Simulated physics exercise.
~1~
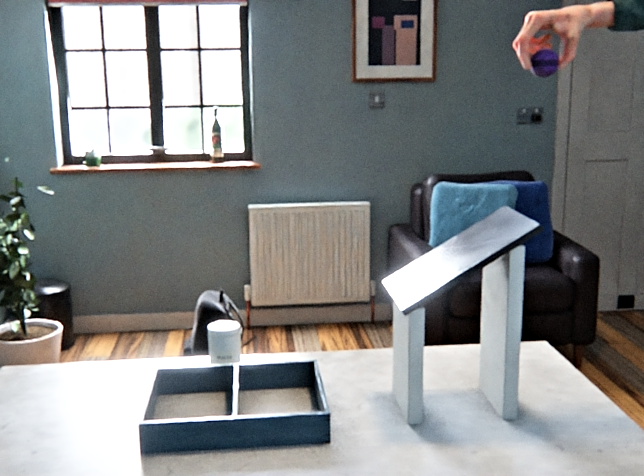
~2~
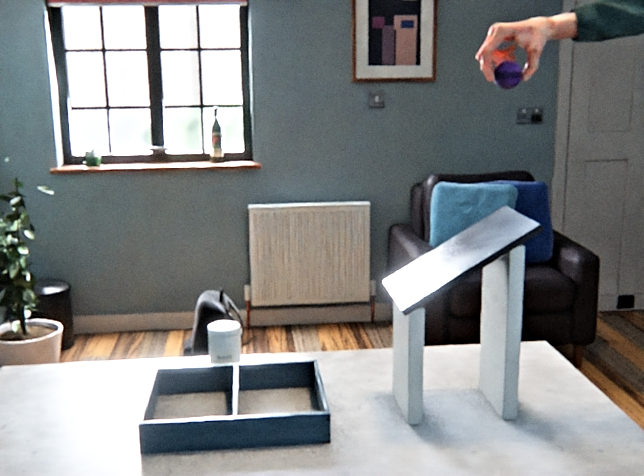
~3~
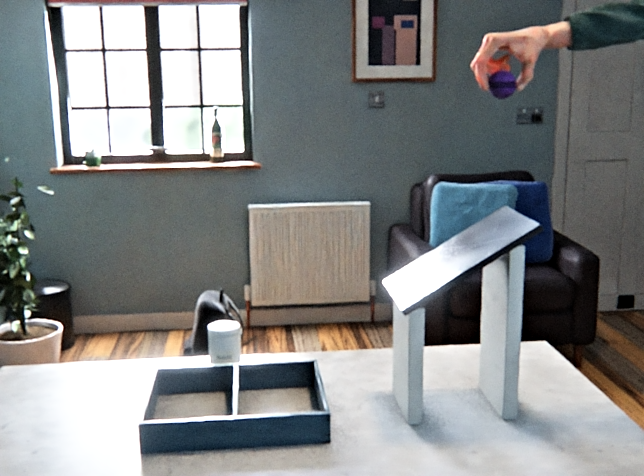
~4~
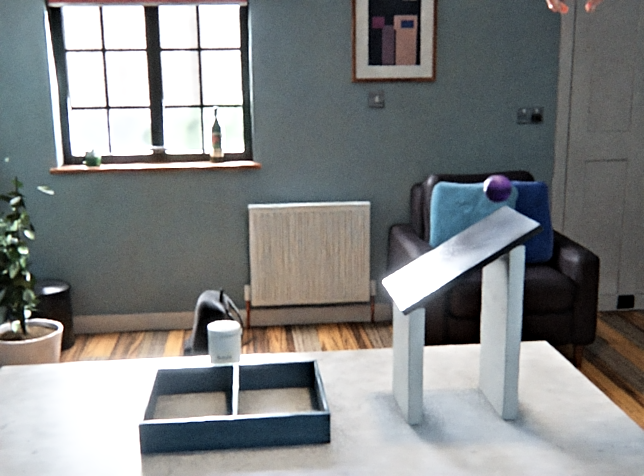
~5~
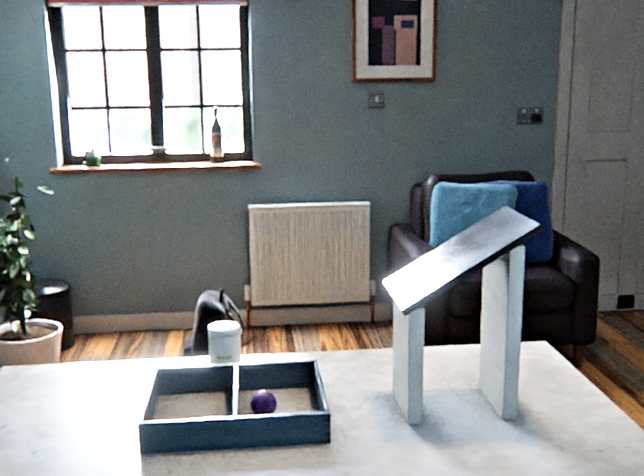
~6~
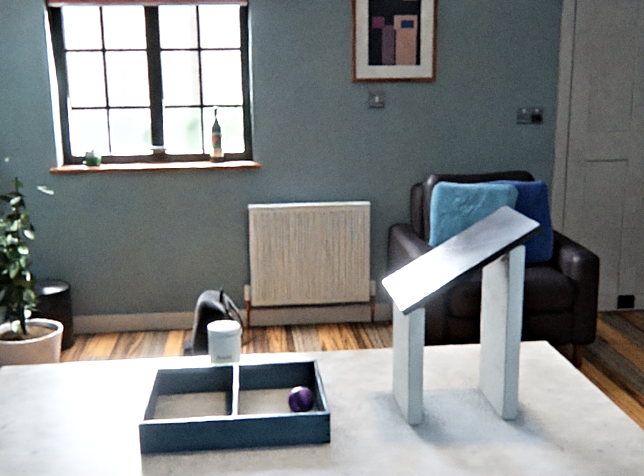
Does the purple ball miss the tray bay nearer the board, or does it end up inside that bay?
It ends up inside the bay nearer the board, close to that bay's right side.
A purple ball is held in a hand at the upper right, high above a slanted board on two pale supports. The hand carries it left until it is over the raised end of the board, while a dark tray with two bays and a white jar stand to the left. The hand lets go and draws back, and the ball drops toward the board. Next, the ball is down in the tray, in the bay closer to the board. It shifts right within that bay and ends there near the right side, with the white jar still in its place.
